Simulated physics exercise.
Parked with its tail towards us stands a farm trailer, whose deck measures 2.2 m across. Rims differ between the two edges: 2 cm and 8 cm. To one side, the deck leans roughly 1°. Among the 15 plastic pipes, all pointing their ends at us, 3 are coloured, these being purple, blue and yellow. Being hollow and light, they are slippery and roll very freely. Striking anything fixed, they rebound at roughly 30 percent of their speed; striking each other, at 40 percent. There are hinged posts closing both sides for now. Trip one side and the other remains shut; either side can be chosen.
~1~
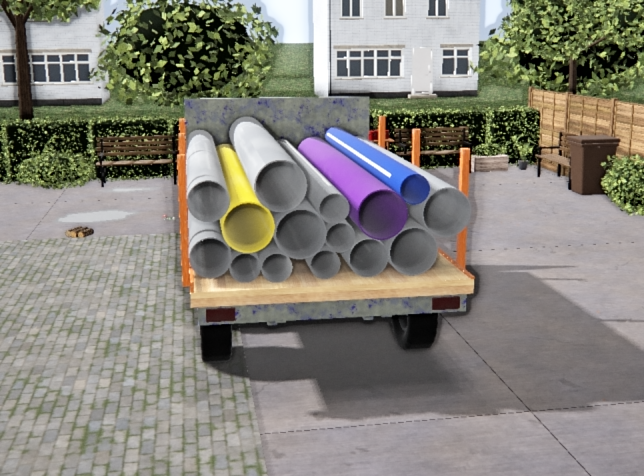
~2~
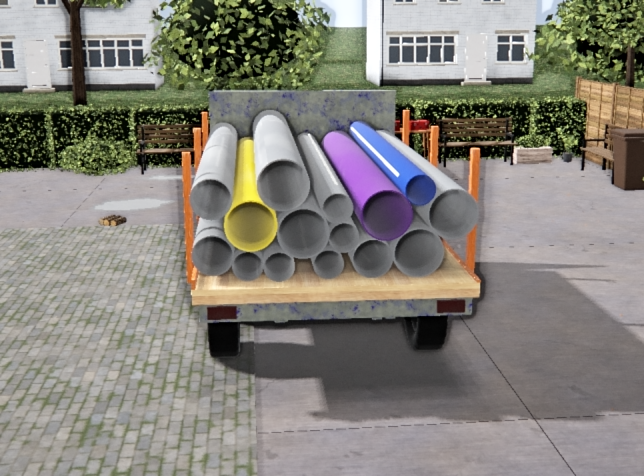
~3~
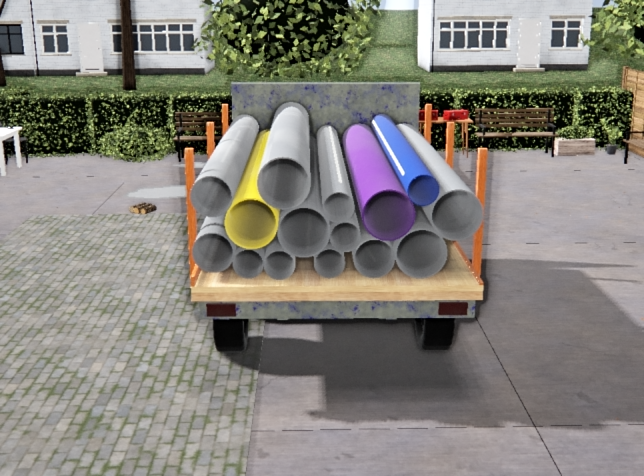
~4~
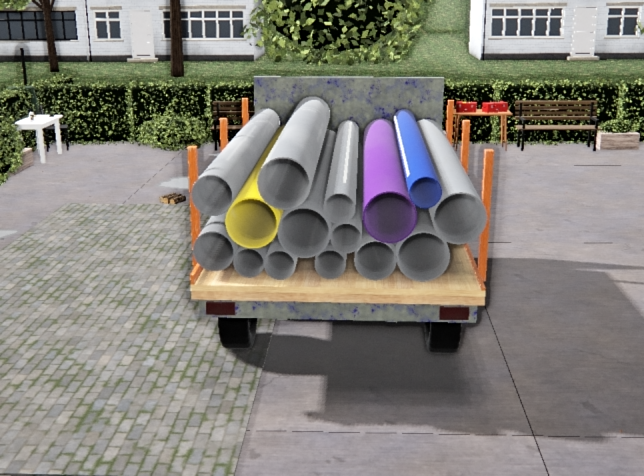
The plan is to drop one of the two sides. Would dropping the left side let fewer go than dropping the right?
Yes. Drop the left one.
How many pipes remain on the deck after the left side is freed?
The number comes to 14.
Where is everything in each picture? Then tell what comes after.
In the first picture, purple (382, 215), blue (415, 189), yellow (248, 228); the deck is a shade lower on the right; 5 of the 15 make up the bottom layer; all still.
In the second picture, purple (387, 215), blue (421, 190), yellow (251, 227); rims, left 8 cm, right 2 cm; all still.
In the third picture, purple (389, 215), blue (424, 191), yellow (251, 224); side tops at (189, 154) and (483, 153); nothing moves.
In the fourth picture, purple (390, 217), blue (426, 193), yellow (251, 224); all still.
If it is the left, after 0.8 s, purple is up on others, 70 cm from the right edge; blue is up on others, 45 cm from the right edge; yellow is up on others, 45 cm from the left edge; 1 of 15 is off.
If it is the left, in the end, purple is up on others, 70 cm from the right edge; blue is up on others, 45 cm from the right edge; yellow is up on others, 45 cm from the left edge; 1 of 15 is off.
If it is the right, after 1.7 s, purple is up on others, 20 cm from the right edge, rolling right; blue is down on the right; yellow is up on others, 60 cm from the left edge, rolling right; 3 of 15 are off.
If it is the right, in the end, purple is on the ground to the right; blue is on the ground to the right; yellow is up on others, 55 cm from the left edge; 6 of 15 are off.
